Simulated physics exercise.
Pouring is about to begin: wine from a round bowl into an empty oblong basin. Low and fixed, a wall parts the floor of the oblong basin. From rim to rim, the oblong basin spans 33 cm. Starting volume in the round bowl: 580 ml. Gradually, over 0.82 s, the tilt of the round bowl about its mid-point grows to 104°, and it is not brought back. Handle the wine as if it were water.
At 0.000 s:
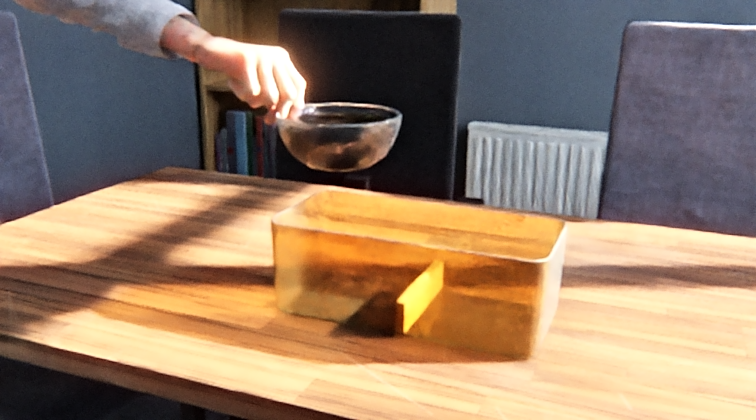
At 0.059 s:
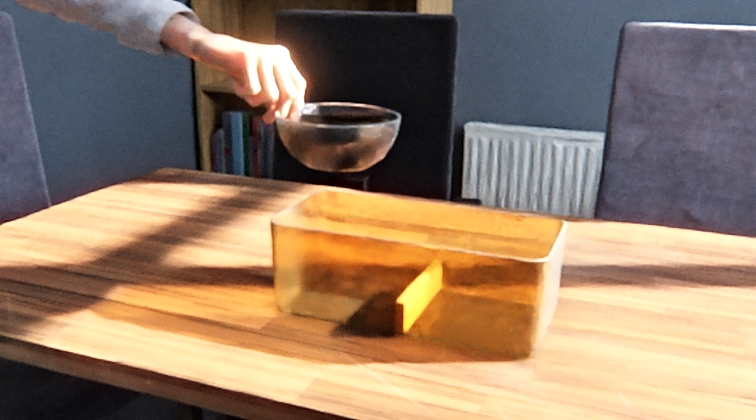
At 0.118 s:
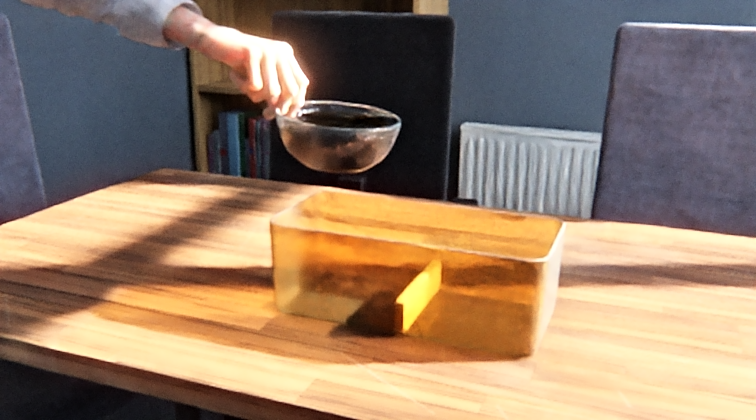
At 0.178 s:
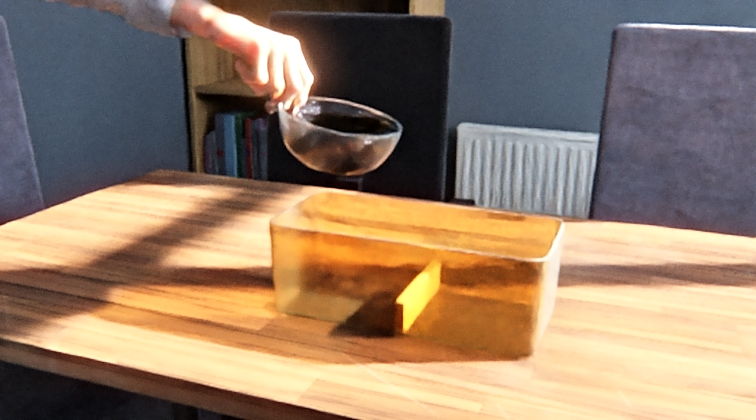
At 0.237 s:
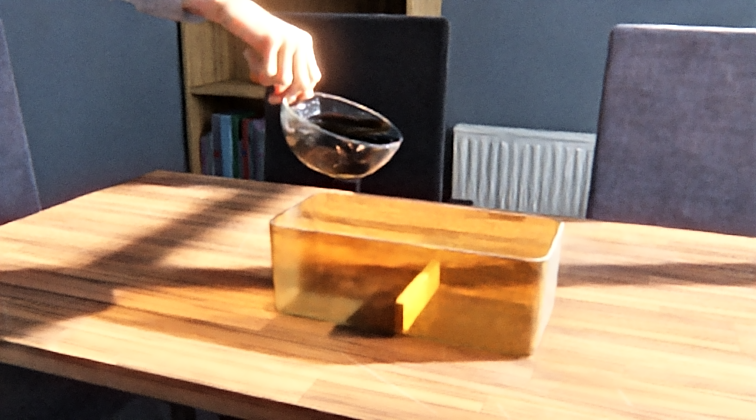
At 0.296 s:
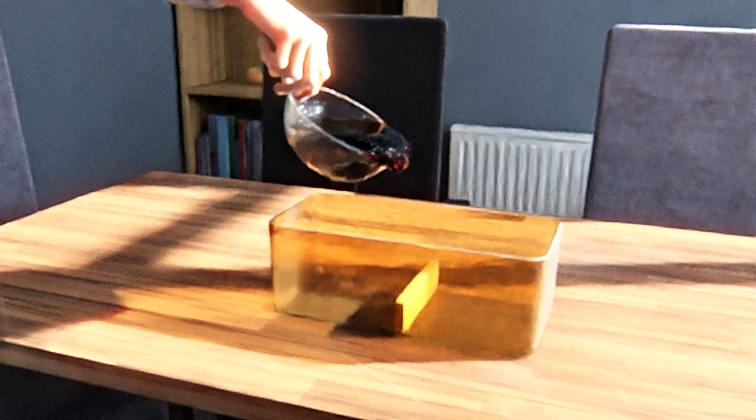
The footage shows a hand holding a round glass bowl of dark liquid above an amber oblong basin with a low wall inside, then tilting it rightward until the liquid reaches the lip and begins to pour out.
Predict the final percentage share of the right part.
Right part: About 62 %.
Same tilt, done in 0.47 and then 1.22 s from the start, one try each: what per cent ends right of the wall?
Try 1: 45 %; try 2: 70 %.
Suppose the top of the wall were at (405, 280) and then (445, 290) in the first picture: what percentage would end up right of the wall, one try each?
Respectively 75 and 25 %.
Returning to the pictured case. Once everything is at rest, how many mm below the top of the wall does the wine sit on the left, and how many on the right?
Measured: Left around 28 mm, right around 22 mm.
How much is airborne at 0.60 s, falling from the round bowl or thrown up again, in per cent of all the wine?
16 %.
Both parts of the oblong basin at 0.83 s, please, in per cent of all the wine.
Near 38 on the left, 62 on the right.
Then, 0.60 s in, the tilt is 87° and 11 per cent is still to pour, 19 is left of the wall and 53 right of it.
Then, 0.83 s in, the tilt is 104° and 0 per cent is still to pour, 37 is left of the wall and 62 right of it.
Then, 1.06 s in, the tilt is 104° and 0 per cent is still to pour, 38 is left of the wall and 62 right of it.
Then, 1.32 s in, the tilt is 104° and 0 per cent is still to pour, 38 is left of the wall and 62 right of it.
Finally, 38 per cent lies left of the wall, 62 right of it and 1 outside.
